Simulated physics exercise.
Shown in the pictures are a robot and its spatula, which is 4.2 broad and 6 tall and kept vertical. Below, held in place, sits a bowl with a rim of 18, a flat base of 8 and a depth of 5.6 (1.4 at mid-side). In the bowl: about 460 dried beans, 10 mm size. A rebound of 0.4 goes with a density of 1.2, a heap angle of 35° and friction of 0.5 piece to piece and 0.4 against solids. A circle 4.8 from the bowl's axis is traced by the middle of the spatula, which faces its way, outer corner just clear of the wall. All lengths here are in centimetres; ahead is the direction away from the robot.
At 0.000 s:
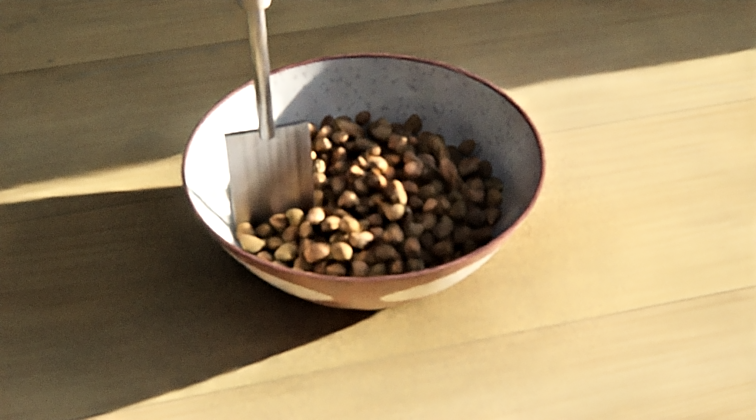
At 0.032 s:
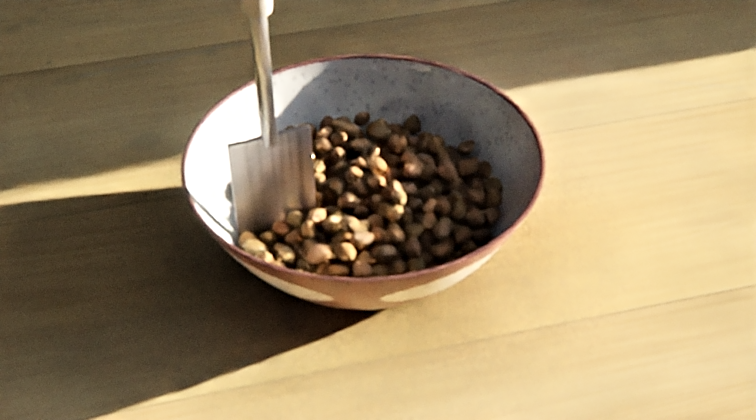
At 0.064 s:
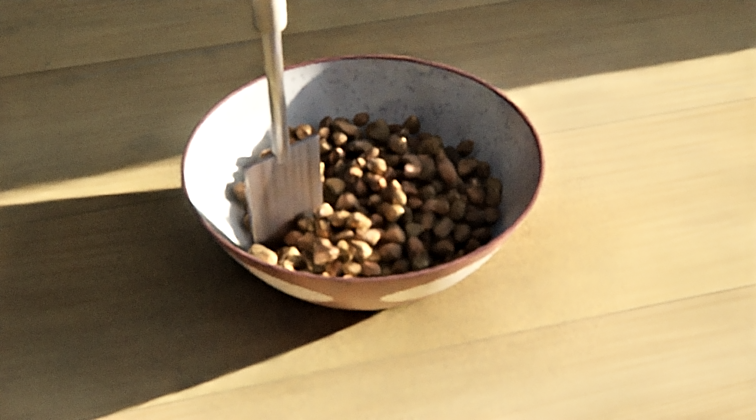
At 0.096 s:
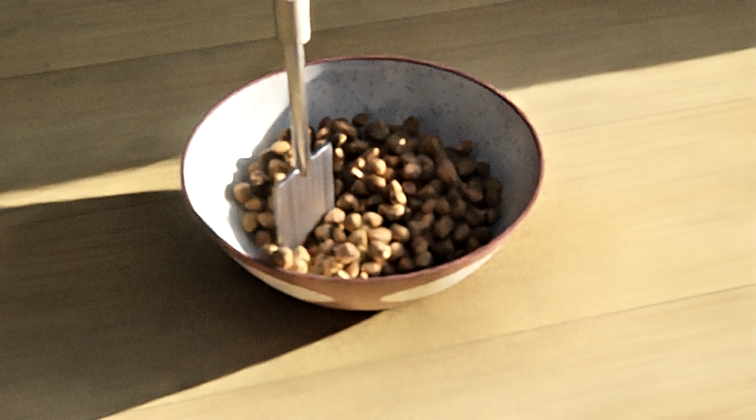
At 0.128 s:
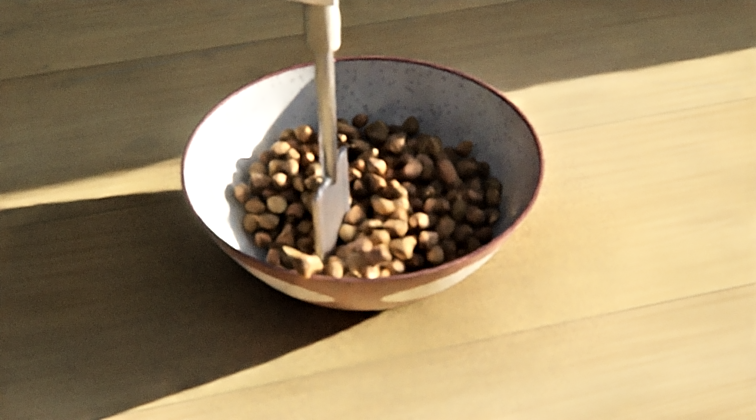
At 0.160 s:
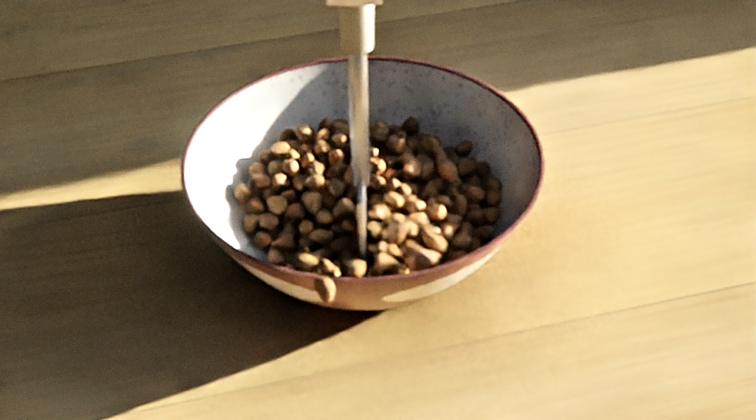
In the video, a flat metal spatula held upright in a bowl of brown beans sweeps from the left side toward the middle of the near side, turning edge-on as it pushes through the beans, and one bean goes over the near rim.
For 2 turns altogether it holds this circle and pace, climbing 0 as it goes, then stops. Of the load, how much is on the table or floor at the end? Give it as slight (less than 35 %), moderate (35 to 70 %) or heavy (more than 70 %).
It is slight.
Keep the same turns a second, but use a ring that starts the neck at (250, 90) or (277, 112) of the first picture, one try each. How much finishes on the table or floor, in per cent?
20 and 30 per cent.
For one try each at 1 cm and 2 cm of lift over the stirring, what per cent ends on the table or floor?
20 and 10 %.
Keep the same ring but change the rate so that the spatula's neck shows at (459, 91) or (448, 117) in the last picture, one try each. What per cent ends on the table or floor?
Well, about 55 percent the first time and about 50 percent the second.
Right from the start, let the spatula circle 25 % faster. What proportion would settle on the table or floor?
Then roughly 35 per cent.
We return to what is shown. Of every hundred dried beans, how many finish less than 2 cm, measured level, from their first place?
Near 15 per cent of the pieces.
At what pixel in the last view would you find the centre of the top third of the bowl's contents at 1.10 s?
In the last picture it sits around (387, 110).
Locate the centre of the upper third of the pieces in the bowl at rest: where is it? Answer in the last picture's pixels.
It is centred around (302, 244).
After 0.63 s, 329° round, highest piece 8 above the table; 408 in the bowl, 38 on the table or floor, 12 in flight or on the tool.
After 1.10 s, 222° round, highest piece 7 above the table; 353 in the bowl, 99 on the table or floor, 6 in flight or on the tool.
After 1.53 s, 0° round, highest piece 6 above the table; 337 in the bowl, 121 on the table or floor.
After 2.23 s, 0° round, highest piece 6 above the table; 337 in the bowl, 121 on the table or floor.
In the end, 337 in the bowl, 121 on the table or floor. That is 26 % on the table or floor.
